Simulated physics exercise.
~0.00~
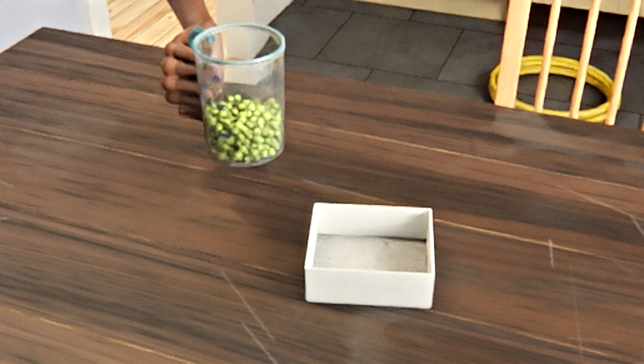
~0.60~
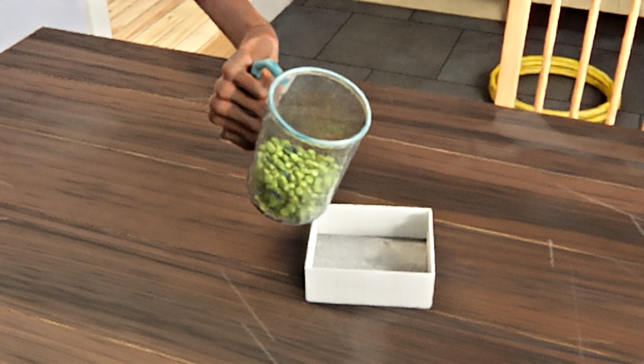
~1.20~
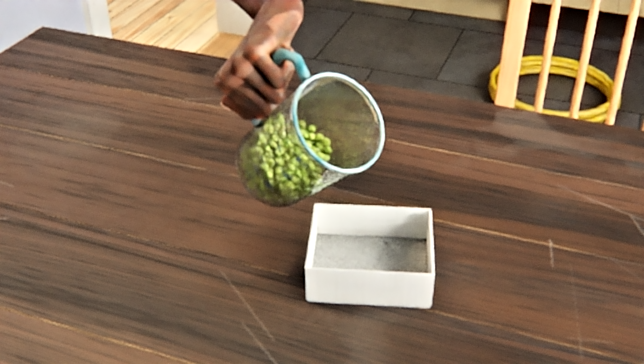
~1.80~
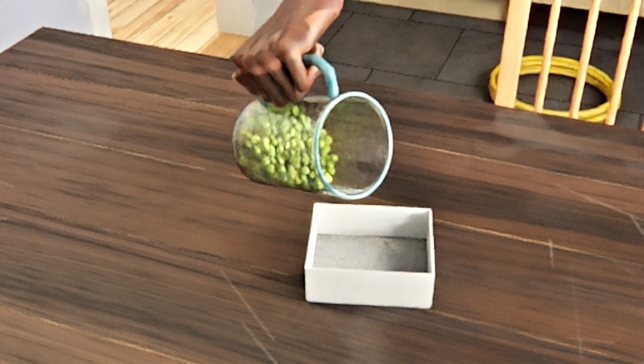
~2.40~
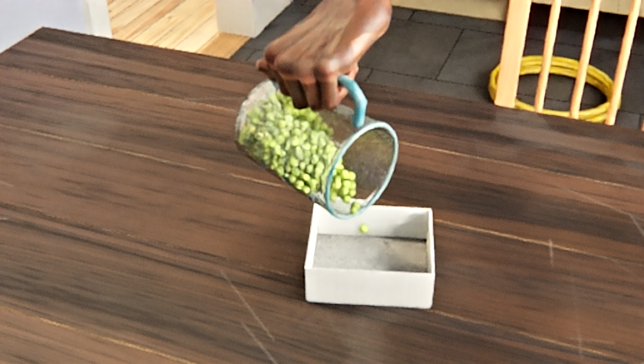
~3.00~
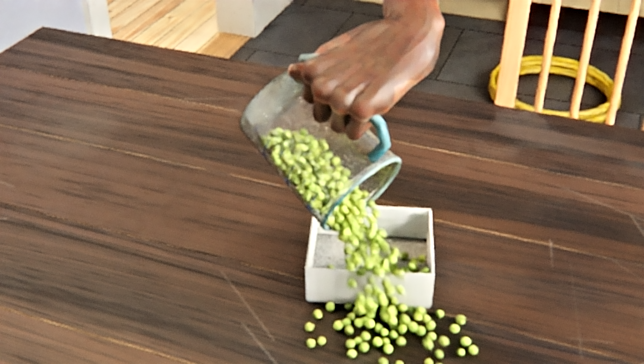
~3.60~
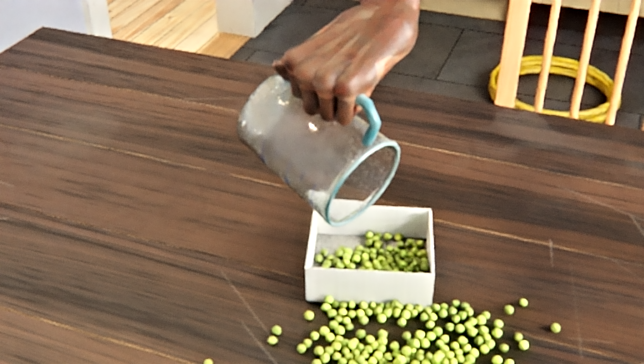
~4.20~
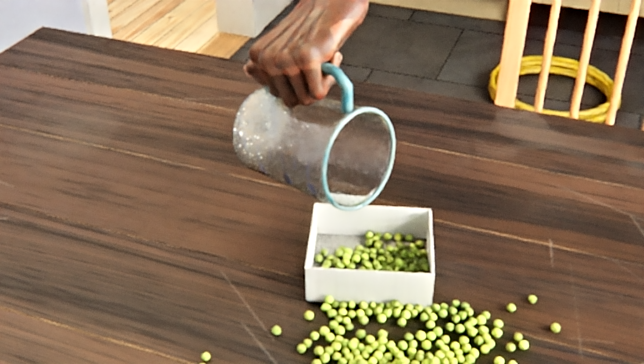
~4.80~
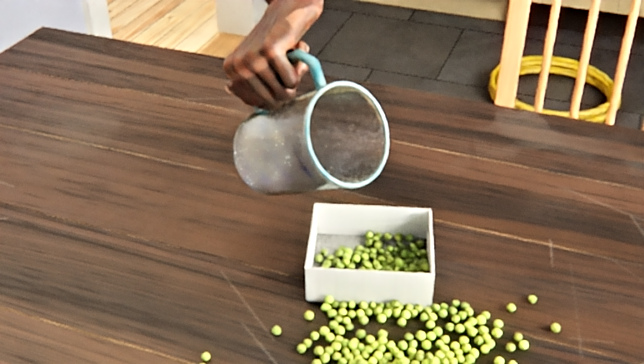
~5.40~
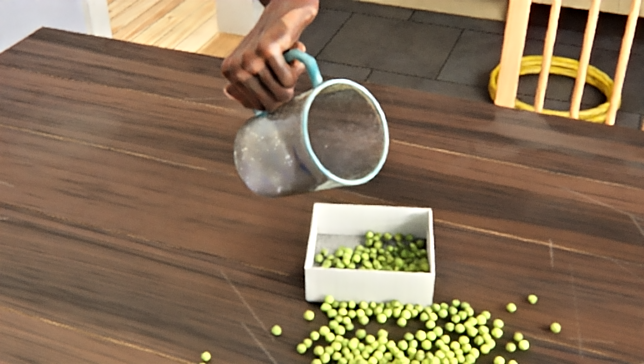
A hand tips a clear jug, pouring green peas partly into a white tin, many spilling outside.
